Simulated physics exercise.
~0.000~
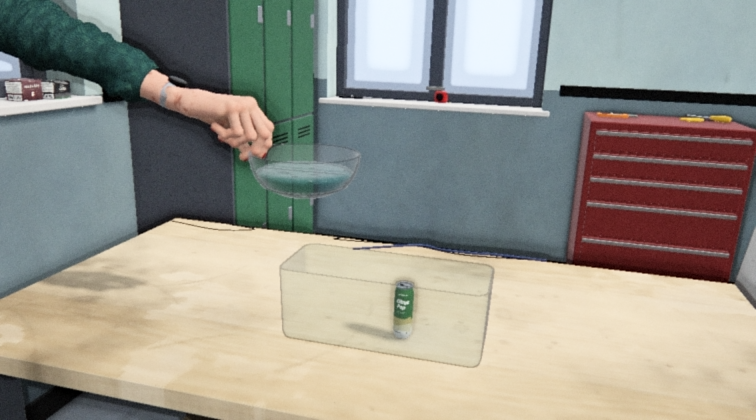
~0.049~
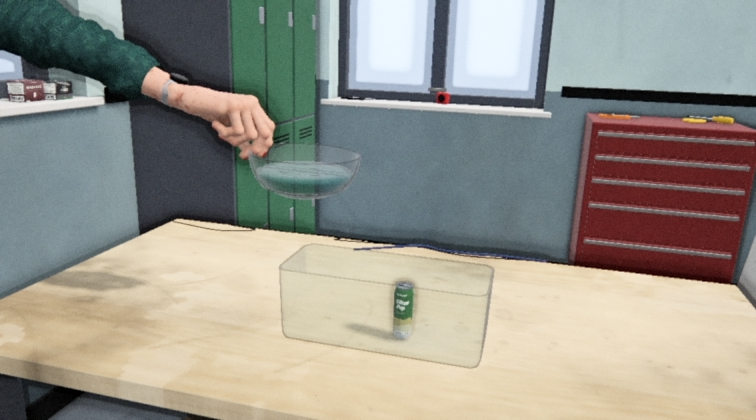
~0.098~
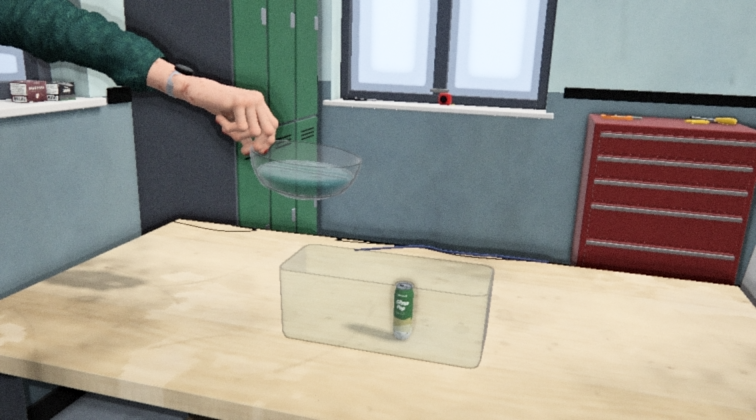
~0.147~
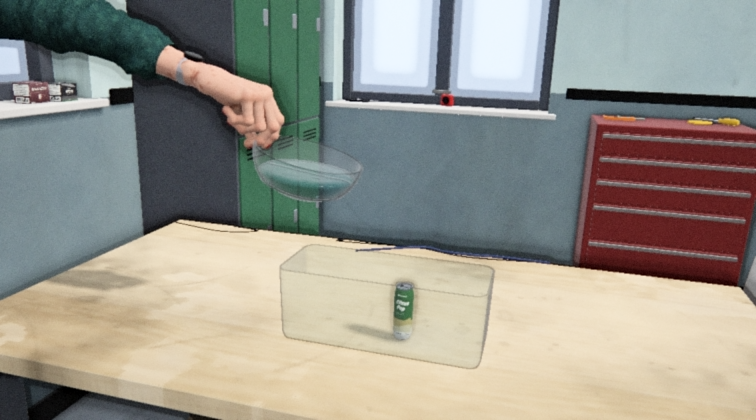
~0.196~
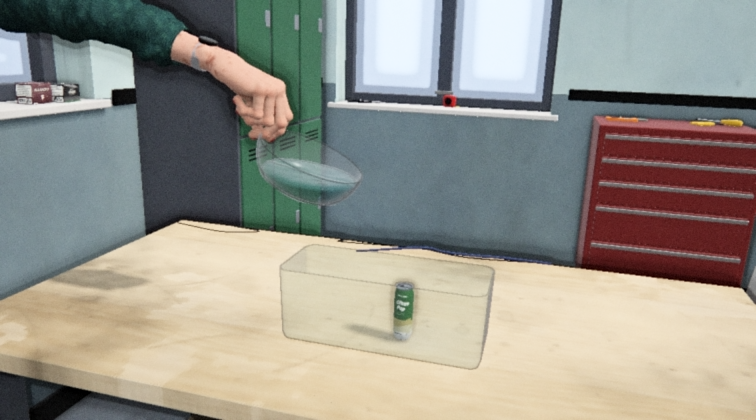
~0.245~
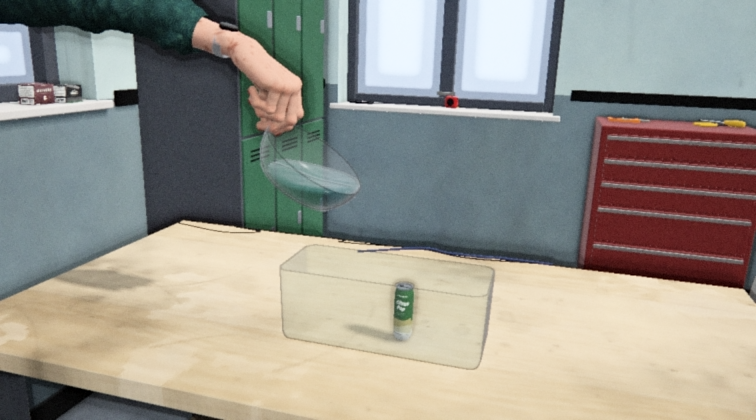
We see a hand holding a clear round bowl of bluish-green water above a long transparent basin with a small green tin inside, on a wooden table; the hand steadily tilts the bowl down toward the right.
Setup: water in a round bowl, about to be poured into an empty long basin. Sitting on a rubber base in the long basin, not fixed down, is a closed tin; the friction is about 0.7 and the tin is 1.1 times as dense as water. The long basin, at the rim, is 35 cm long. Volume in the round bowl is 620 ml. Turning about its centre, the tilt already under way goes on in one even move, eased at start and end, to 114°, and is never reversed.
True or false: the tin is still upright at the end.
False.
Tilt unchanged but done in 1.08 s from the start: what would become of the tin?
Well, the tin simply holds firm.
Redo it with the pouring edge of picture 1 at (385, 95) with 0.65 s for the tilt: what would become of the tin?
Result: Tin upright.
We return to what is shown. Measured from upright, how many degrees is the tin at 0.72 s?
I'd say it is close to 5 degrees off upright.
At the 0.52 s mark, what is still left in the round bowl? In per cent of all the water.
Around 3 percent.
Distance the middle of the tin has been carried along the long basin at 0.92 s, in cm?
Close to 0 cm.
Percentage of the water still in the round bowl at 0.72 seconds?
About 0 per cent.
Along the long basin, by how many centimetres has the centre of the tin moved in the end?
The middle of the tin ends some 5.5 cm along the basin.
By 0.52 s the tilt is 102° and 3 per cent is still to pour; the tin stands where it began.
By 0.72 s the tilt is 114° and 0 per cent is still to pour; the tin leans 7°.
By 0.92 s the tilt is 114° and 0 per cent is still to pour; the tin leans 14°.
By 1.15 s the tilt is 114° and 0 per cent is still to pour; the tin leans 22°.
At rest the tin lies on its side.
